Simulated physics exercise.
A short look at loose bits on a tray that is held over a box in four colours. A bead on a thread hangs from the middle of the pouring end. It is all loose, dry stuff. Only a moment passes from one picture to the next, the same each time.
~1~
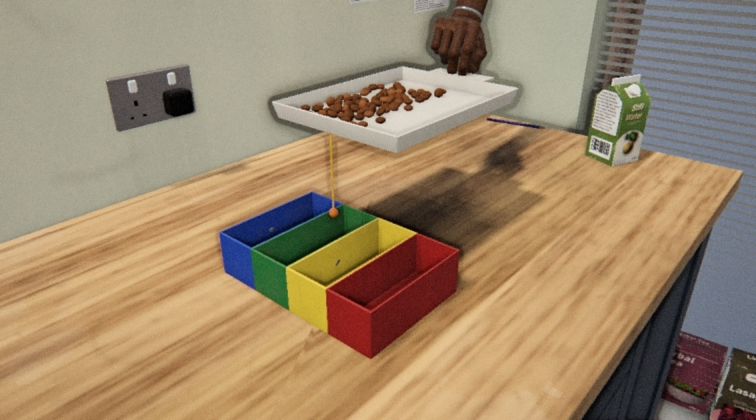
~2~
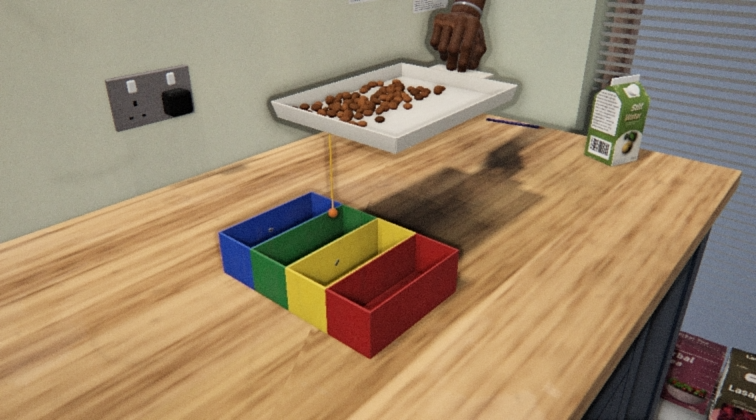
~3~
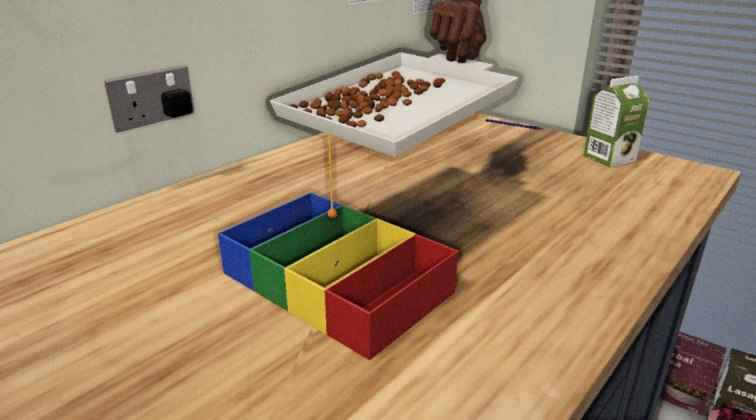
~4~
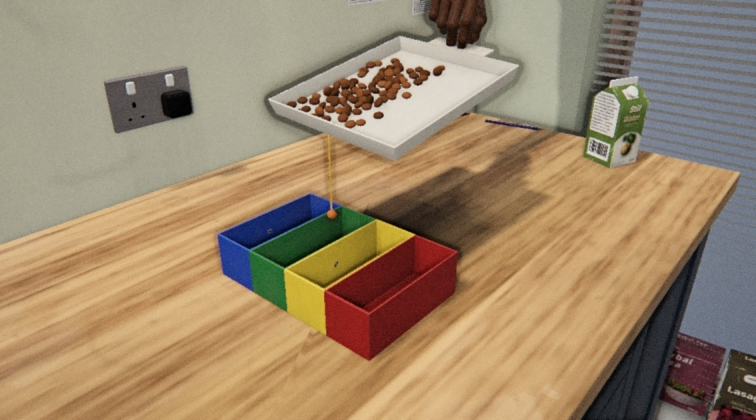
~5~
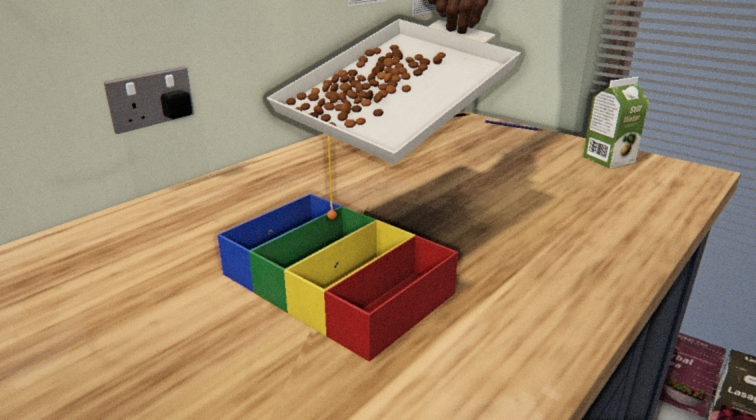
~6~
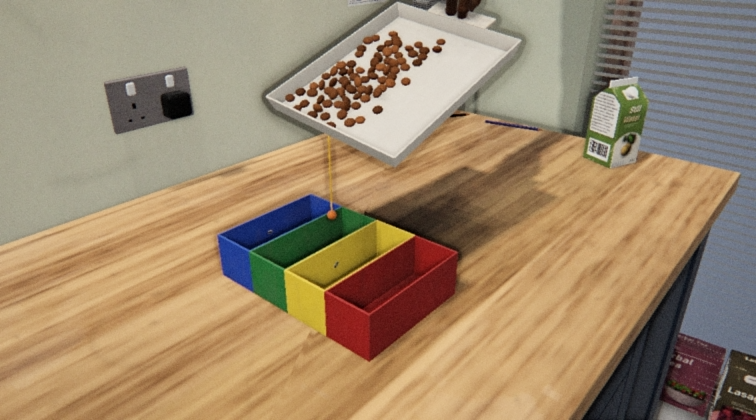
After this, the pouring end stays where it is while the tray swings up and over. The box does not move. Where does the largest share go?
The yellow cell gets the most.
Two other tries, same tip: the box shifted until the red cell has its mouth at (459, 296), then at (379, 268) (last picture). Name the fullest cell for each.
At the first place the cell in green, at the second red.
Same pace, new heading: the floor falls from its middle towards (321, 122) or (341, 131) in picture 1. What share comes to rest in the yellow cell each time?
First some 0, then 20 per cent.
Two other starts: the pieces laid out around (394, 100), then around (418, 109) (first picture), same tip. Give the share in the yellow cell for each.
About 60 and 50 per cent.
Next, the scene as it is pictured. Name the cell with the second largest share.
In second place: The red one.
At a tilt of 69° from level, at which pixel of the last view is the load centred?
Near (362, 136).
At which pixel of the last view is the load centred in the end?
At about (361, 291).
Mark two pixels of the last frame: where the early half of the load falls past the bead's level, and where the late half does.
Early half (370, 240), late half (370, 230).
Soon after the last picture, tray tipped steeply; nearly all on the tray; a small part falling or outside the box.
A little later, tray tipped past a quarter turn; a small part on the tray; about half in the yellow cell; about a quarter in the red cell; a stray few in the green cell; a small part falling or outside the box.
Later still, tray tipped past a quarter turn; about two thirds in the yellow cell; about a third in the red cell; a small part in the green cell; a stray few falling or outside the box.
At rest, tray tipped past a quarter turn; about two thirds in the yellow cell; about a third in the red cell; a small part in the green cell; none in the blue cell; a stray few outside the box.
